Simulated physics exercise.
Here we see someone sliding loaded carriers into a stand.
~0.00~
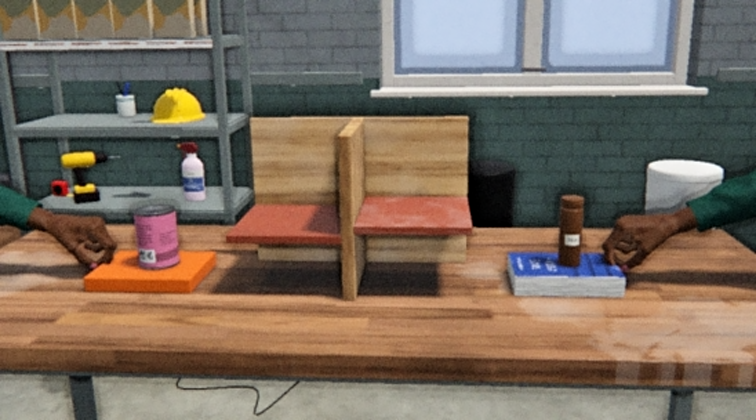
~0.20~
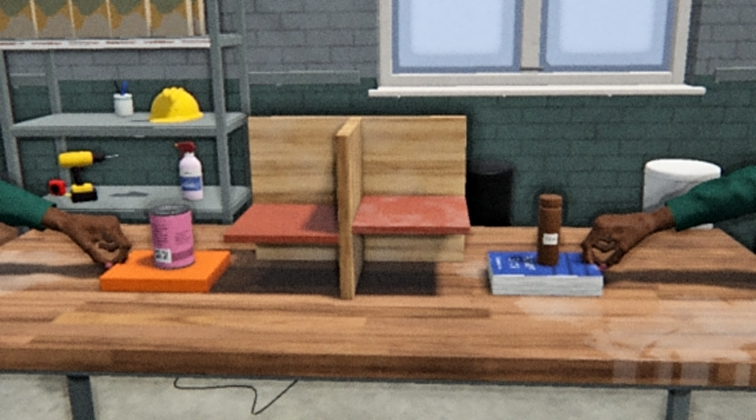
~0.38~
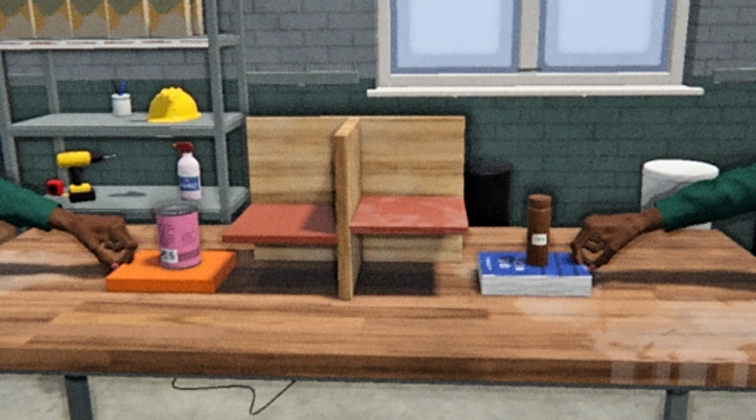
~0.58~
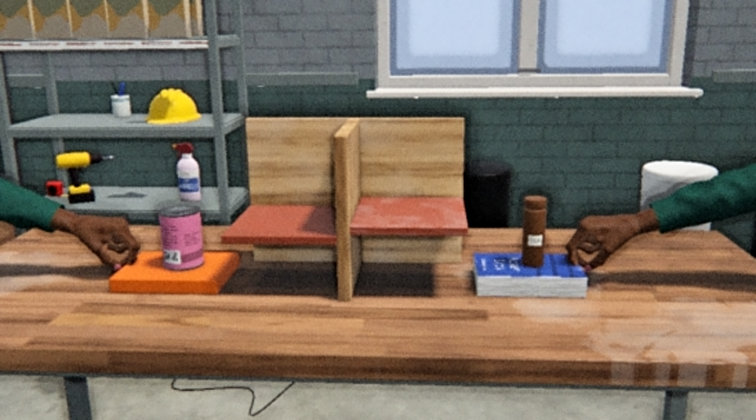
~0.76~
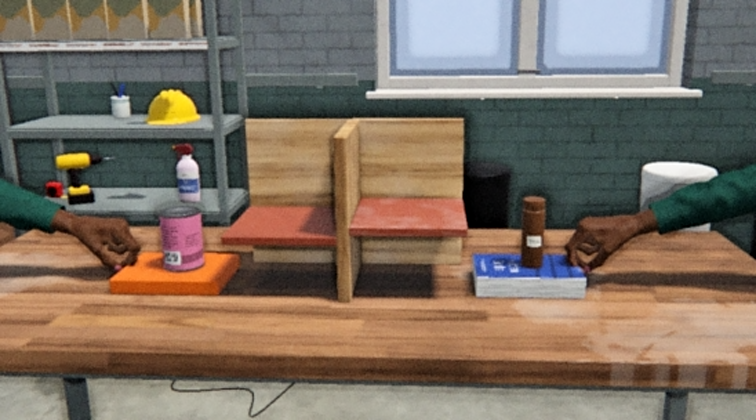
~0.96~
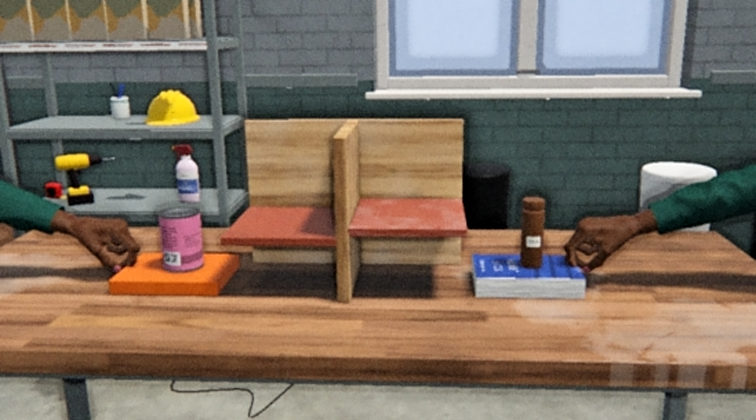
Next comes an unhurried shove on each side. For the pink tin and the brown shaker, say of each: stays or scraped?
Pink tin: Scraped; brown shaker: Scraped.
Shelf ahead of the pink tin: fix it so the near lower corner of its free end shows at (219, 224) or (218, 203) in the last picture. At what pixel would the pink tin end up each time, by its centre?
First setting: About (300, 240); second: About (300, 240).
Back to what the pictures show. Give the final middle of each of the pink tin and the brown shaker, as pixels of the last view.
The pink tin ends at (193, 262) and the brown shaker at (482, 261).
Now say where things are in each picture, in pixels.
Hands sliding the things forward; pink tin (157, 237); brown shaker (571, 231); blue book (563, 274), in the first picture.
Hands sliding the things forward; brown shaker (549, 230); orange tray (168, 271), in the second picture.
Hands sliding the things forward; pink tin (179, 236); shelf (350, 204), in the third picture.
Hands sliding the things forward; brown shaker (534, 232); blue book (527, 274), in the fourth picture.
Hands sliding the things forward; pink tin (182, 239); orange tray (178, 273), in the fifth picture.
Hands sliding the things forward; pink tin (182, 239); brown shaker (533, 233); shelf (349, 207), in the sixth picture.
After 2.14 s, pink tin pushed back on its carrier near (217, 240); brown shaker tipped 12° from how it was near (473, 232).
After 2.52 s, pink tin tipped 12° from how it was near (218, 239); brown shaker on its side near (488, 255).
After 2.78 s, pink tin tipped 43° from how it was near (218, 245); brown shaker on its side near (482, 261).
At rest (3.3 s), the pink tin is knocked back, near (193, 262); the brown shaker is knocked back, near (482, 261).
